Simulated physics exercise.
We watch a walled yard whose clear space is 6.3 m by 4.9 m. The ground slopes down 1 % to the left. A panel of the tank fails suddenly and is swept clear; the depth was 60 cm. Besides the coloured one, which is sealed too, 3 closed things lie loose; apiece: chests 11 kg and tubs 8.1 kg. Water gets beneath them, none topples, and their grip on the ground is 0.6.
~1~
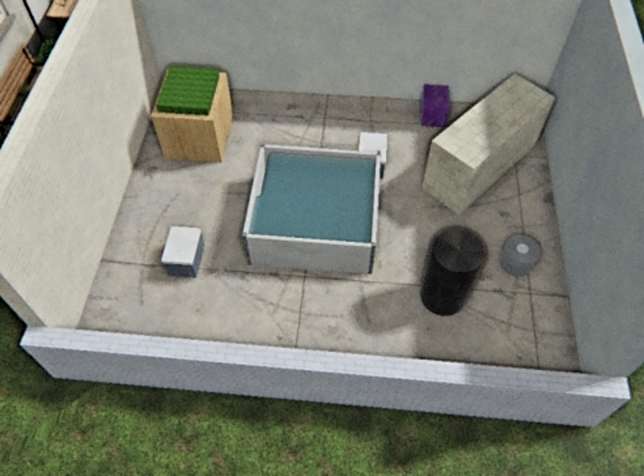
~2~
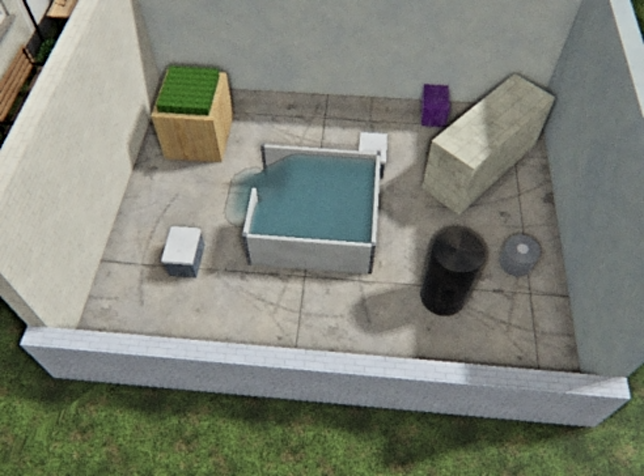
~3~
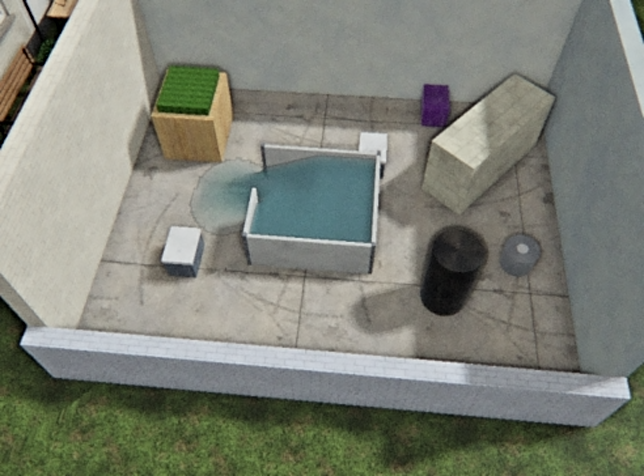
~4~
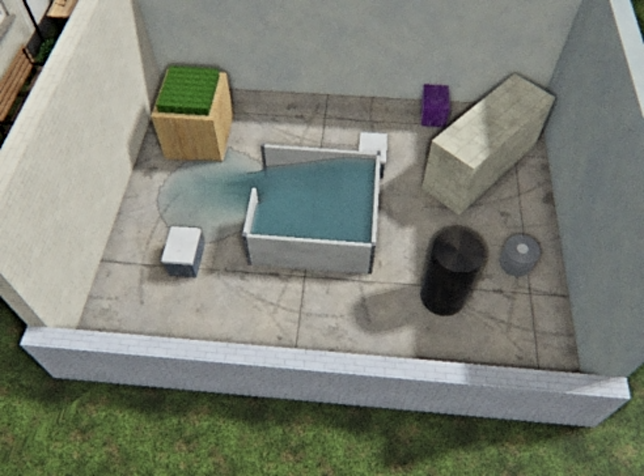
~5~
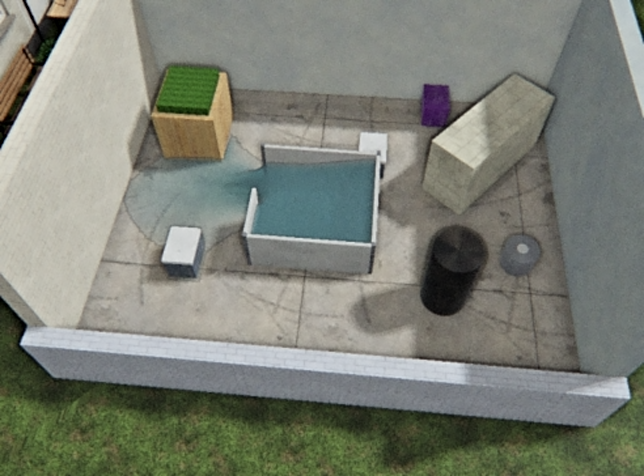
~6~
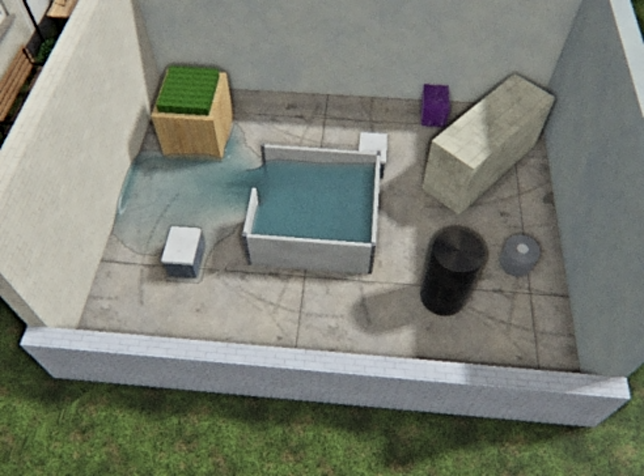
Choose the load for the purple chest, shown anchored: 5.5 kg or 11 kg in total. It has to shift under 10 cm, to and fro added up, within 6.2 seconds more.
For it, neither load is enough.
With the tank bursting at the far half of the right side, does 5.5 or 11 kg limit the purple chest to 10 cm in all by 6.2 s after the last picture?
In that case neither weight holds it.
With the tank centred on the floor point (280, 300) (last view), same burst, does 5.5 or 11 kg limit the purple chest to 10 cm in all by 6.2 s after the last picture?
In that case neither load is enough.
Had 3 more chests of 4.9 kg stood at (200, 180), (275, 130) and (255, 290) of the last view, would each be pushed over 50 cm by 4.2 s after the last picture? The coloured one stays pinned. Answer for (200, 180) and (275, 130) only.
In that order: More, more.
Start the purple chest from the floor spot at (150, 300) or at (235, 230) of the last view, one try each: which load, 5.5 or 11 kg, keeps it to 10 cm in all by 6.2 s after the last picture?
In that order: Neither is enough; neither is enough.
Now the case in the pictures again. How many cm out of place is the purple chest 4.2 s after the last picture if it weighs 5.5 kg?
About 10 cm.
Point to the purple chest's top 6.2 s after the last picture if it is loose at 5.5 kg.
Near (487, 96).
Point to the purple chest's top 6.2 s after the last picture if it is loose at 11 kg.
Around (486, 96).
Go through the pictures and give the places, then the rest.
The purple chest at (437, 97), on the bottom; water covers 2.4 m2; 0 of 4 have shifted, in the first frame.
The purple chest at (437, 97), on the bottom; 2.9 m2 under water; 0 of 4 have shifted, in the second frame.
The purple chest at (437, 97), on the bottom; 3.5 m2 under water; 0 of 4 have shifted, in the third frame.
The purple chest at (437, 97) rests on the ground; water covers 4.4 m2; 0 of 4 have shifted, in the fourth frame.
The purple chest at (437, 97) rests on the ground; 5.2 m2 under water; 0 of 4 have shifted, in the fifth frame.
The purple chest at (437, 97), on the bottom; 5.8 m2 under water; 0 of 4 have shifted, in the sixth frame.
Then, 0.6 s after the last picture the purple chest would be 0 cm from its start with 5.5 kg and 0 cm from its start with 11 kg; 0 cm of water round it then.
Then, 2.3 s after the last picture the purple chest would be 0 cm from its start with 5.5 kg and 0 cm from its start with 11 kg; 0 cm of water round it then.
Then, 4.2 s after the last picture the purple chest would be 11 cm from its start with 5.5 kg and 12 cm from its start with 11 kg; 3 cm of water round it then.
Then, 6.2 s after the last picture the purple chest would be 78 cm from its start with 5.5 kg and 77 cm from its start with 11 kg; 6 cm of water round it then.
